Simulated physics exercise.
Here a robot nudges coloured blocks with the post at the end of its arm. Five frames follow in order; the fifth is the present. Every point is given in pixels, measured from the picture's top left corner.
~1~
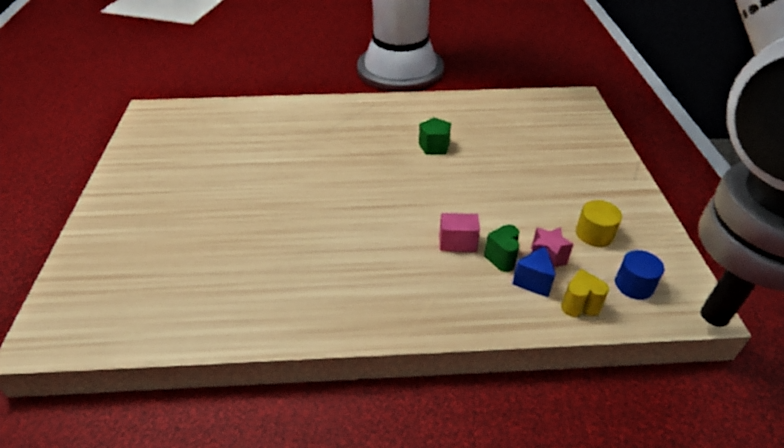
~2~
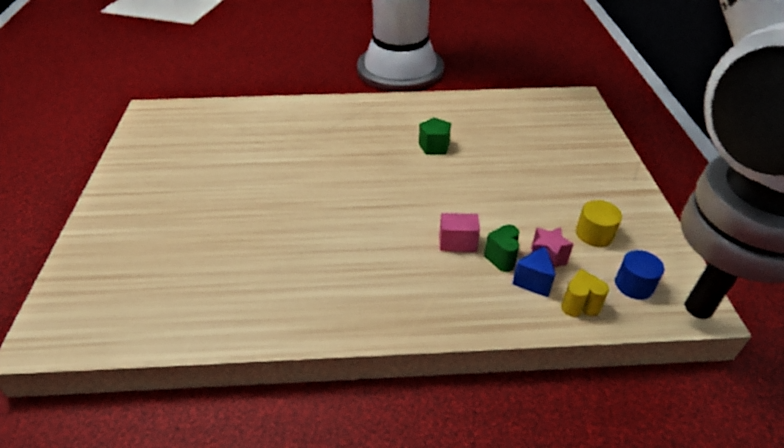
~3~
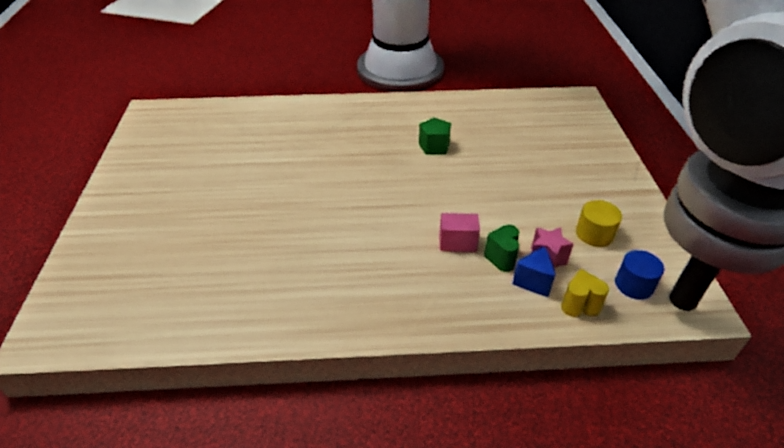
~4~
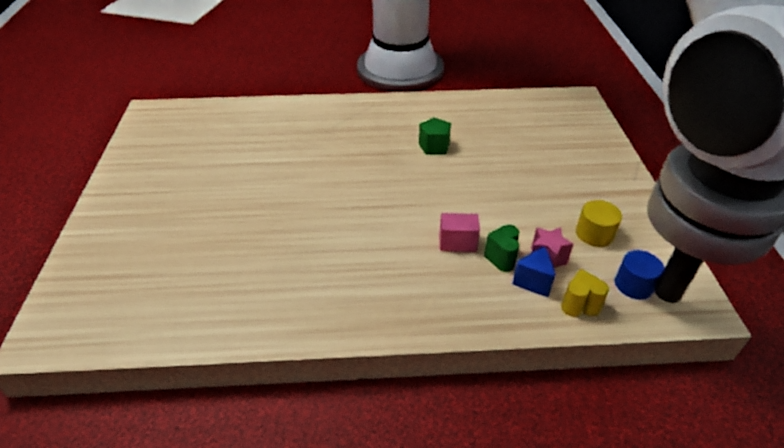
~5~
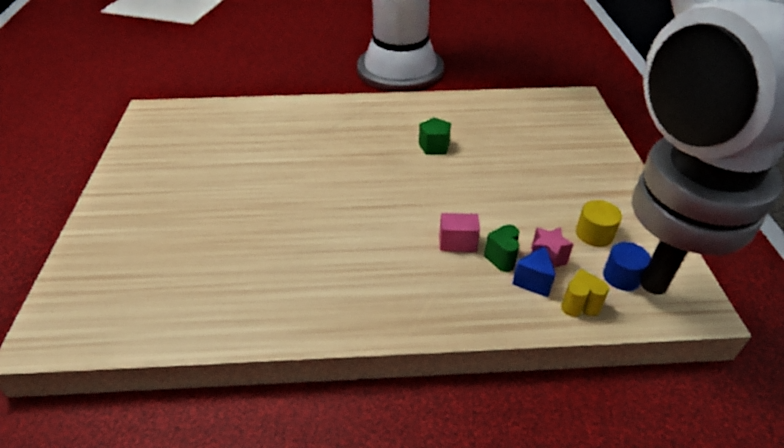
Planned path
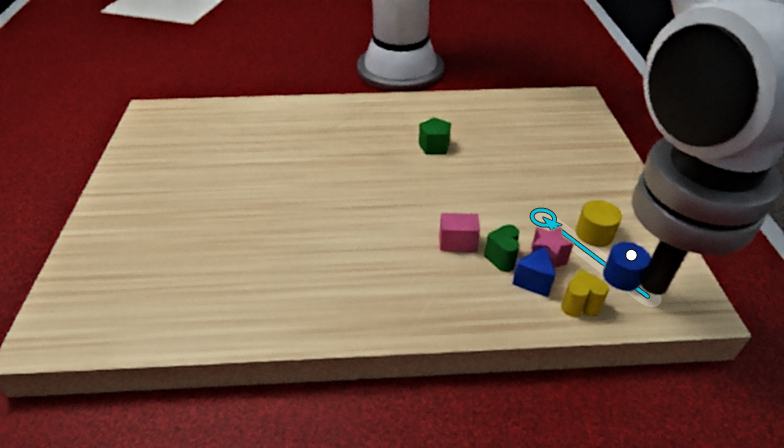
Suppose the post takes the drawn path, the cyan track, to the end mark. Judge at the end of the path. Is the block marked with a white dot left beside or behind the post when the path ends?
Short answer: No.
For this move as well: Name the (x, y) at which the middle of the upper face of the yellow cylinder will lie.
Expect it around (590, 197).
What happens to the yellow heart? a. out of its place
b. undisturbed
b (undisturbed)
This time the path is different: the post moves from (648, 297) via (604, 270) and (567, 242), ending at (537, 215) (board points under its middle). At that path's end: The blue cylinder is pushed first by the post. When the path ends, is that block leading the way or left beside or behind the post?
Ahead of the post.
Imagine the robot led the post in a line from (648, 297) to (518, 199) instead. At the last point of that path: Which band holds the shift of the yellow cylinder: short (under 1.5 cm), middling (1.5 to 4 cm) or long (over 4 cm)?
If I had to pick, the yellow cylinder travels from 1.5 to 4 cm here.
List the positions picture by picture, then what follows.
In the first frame, lower end of the post at (715, 316), tops of blocks, pink star at (553, 239), yellow heart at (588, 284), yellow cylinder at (602, 212), blue cylinder at (644, 264).
In the second frame, post at (698, 309), blocks as before.
In the third frame, post at (683, 301), blocks as before.
In the fourth frame, post at (668, 293), blocks as before.
In the fifth frame, post at (654, 285), pink star at (553, 239), yellow heart at (588, 284), yellow cylinder at (602, 212), blue cylinder at (631, 255).
The drawn path runs in a line from (648, 297) to (543, 218); the dot is on the blue cylinder.
What follows on the original path. One third of the way, post at (614, 256); yellow cylinder at (596, 204); blue cylinder at (592, 229).
Two thirds of the way, post at (578, 230); yellow cylinder at (590, 197); blue cylinder at (556, 206).
At the end, post at (546, 206); pink star not moved; yellow heart not moved; yellow cylinder at (590, 197); blue cylinder at (522, 187).
